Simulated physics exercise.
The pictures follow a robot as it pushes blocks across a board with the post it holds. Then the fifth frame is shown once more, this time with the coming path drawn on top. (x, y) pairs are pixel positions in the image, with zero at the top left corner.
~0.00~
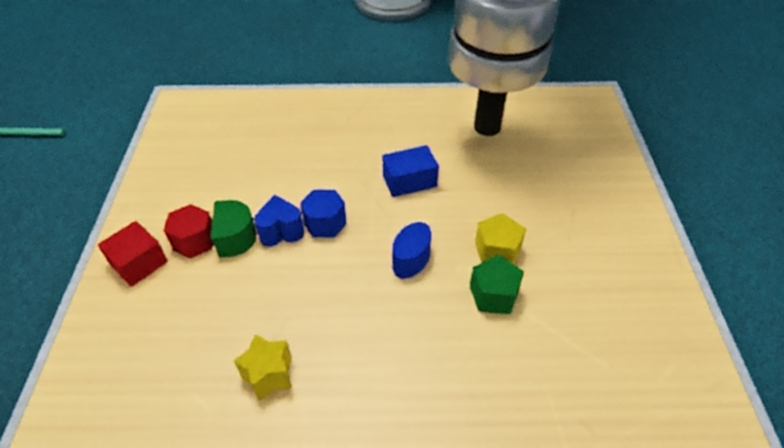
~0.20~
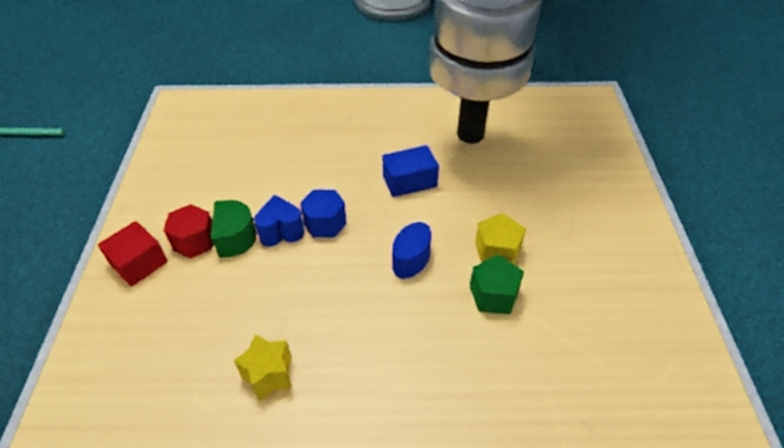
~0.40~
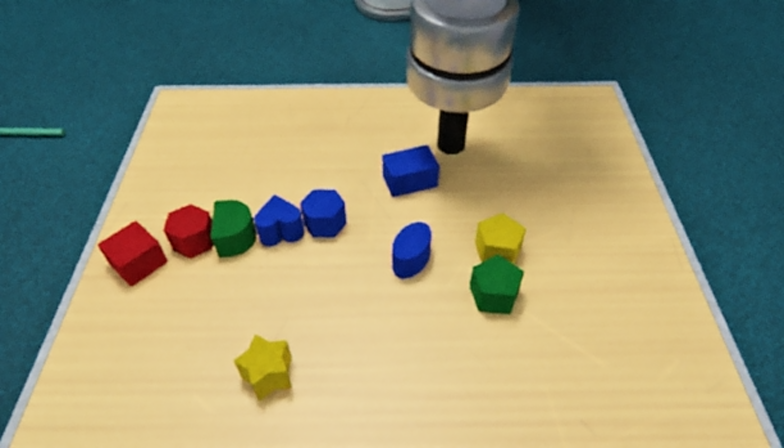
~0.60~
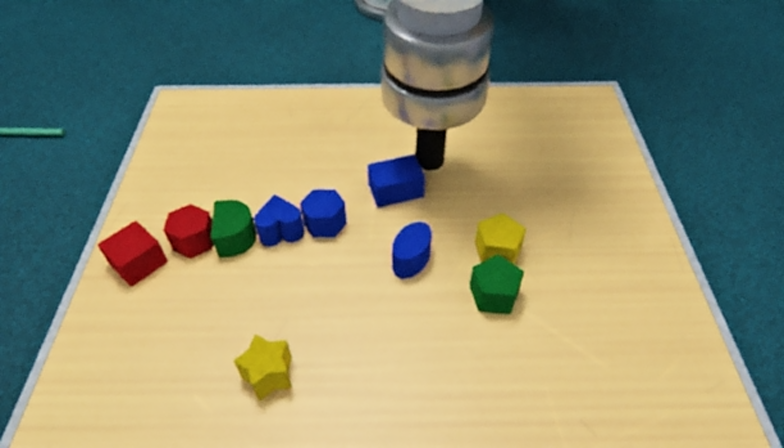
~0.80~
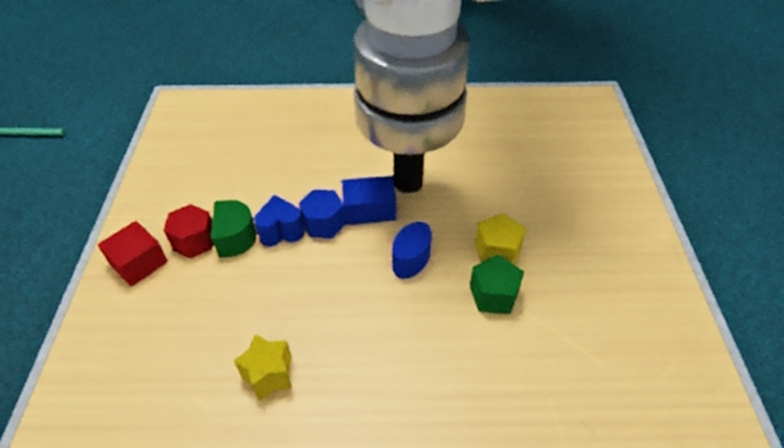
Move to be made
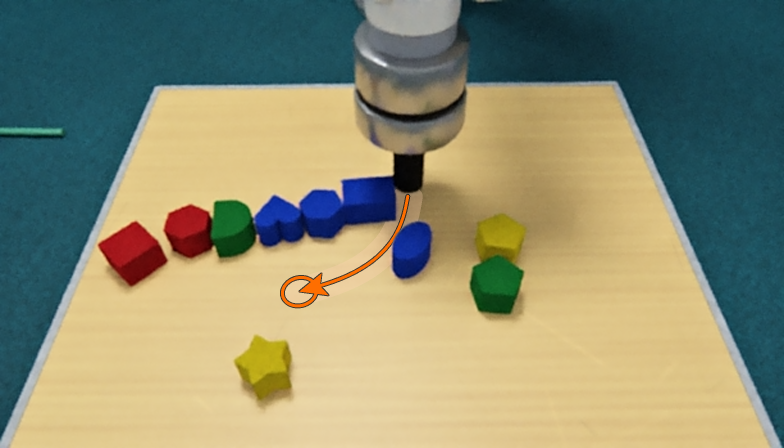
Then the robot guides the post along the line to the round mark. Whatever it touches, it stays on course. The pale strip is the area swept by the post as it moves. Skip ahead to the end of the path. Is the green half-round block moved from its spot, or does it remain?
By the end it has moved.
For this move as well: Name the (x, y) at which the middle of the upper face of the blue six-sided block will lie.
At the end it should sit near (296, 197).
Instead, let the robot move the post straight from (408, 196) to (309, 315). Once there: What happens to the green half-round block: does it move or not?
The green half-round block is moved.
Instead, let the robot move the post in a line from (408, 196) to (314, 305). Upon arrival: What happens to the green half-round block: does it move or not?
Once the path ends, it is somewhere new.
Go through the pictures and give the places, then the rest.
The first picture shows lower end of the post at (487, 128), tops of blocks, green half-round block at (229, 217), blue heart at (277, 212), blue six-sided block at (322, 202), blue oblong at (410, 160), blue oval at (412, 240).
The second picture shows post at (471, 135), blocks as before.
The third picture shows post at (451, 146), blocks as before.
The fourth picture shows post at (430, 161), blue oblong at (396, 170).
The fifth picture shows post at (408, 183), green half-round block at (229, 217), blue heart at (277, 212), blue six-sided block at (321, 203), blue oblong at (368, 189), blue oval at (412, 240).
The drawn path runs from (408, 196) by way of (395, 236) and (357, 271) to (300, 291).
The first path, step by step. One third of the way, post at (395, 223); green half-round block at (216, 220); blue heart at (257, 211), turned 30° anticlockwise; blue six-sided block at (304, 206), turned 45° clockwise; blue oblong at (350, 213), turned 25° clockwise.
Two thirds of the way, post at (355, 259); green half-round block at (215, 221); blue heart at (254, 208), turned 50° anticlockwise; blue six-sided block at (297, 200), turned 75° clockwise; blue oblong at (329, 224), turned 55° clockwise; blue oval at (413, 244).
At the end, post at (297, 279); green half-round block at (215, 221); blue heart at (254, 208), turned 55° anticlockwise; blue six-sided block at (296, 197), turned 80° clockwise; blue oblong at (321, 227), turned 75° clockwise; blue oval at (413, 244).
